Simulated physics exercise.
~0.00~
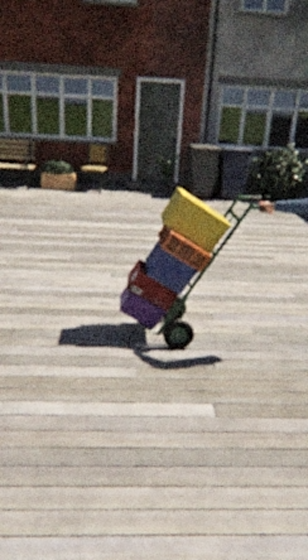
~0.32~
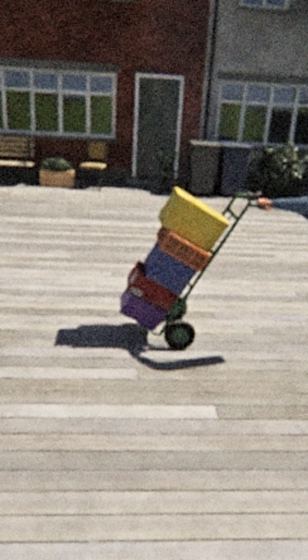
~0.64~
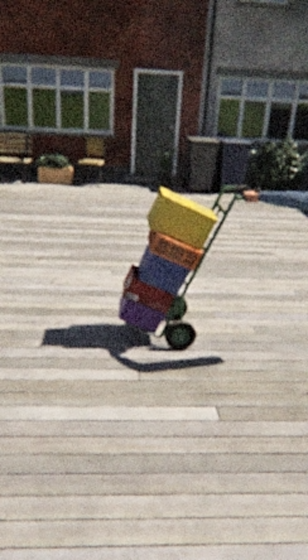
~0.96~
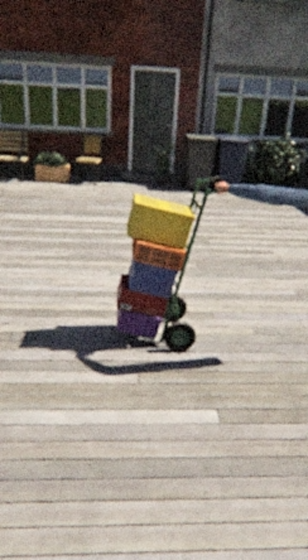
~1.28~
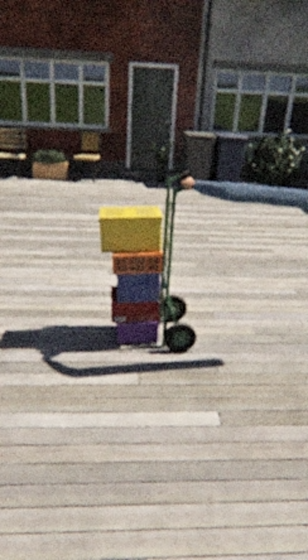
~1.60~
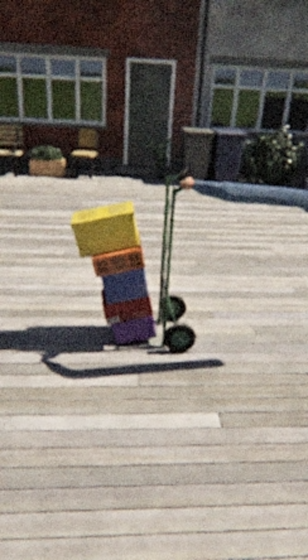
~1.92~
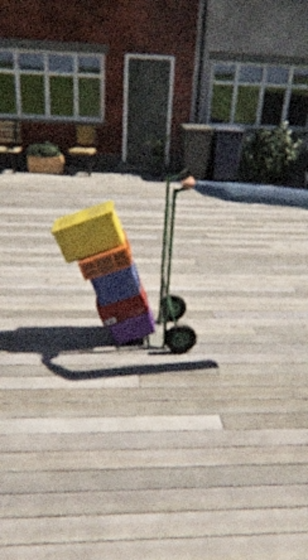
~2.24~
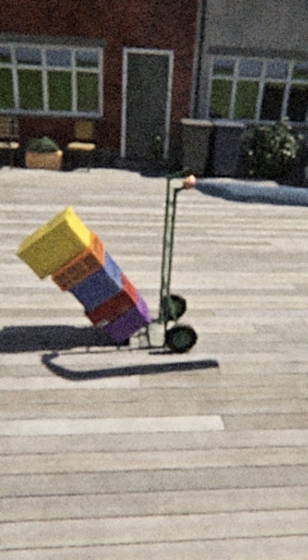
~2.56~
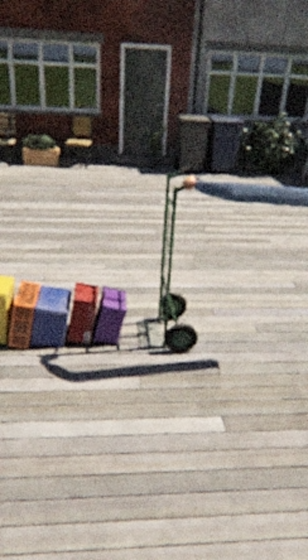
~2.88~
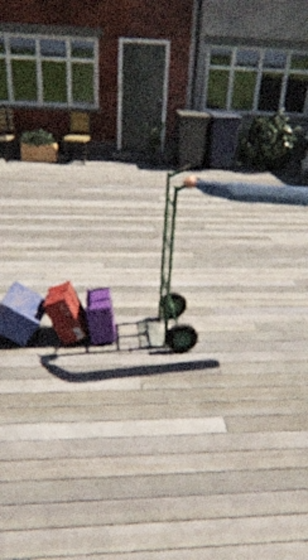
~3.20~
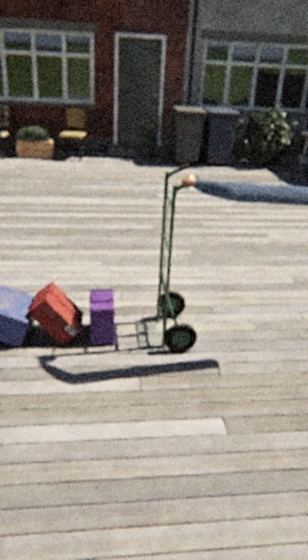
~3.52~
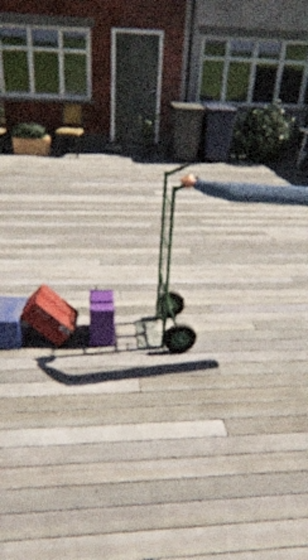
On a sunny wooden deck outside brick houses, a hand swung a tilted hand truck upright, and its stack of five colourful boxes kept tipping left and toppled over, the yellow and orange ones leaving view and the purple one ending nearest the truck.
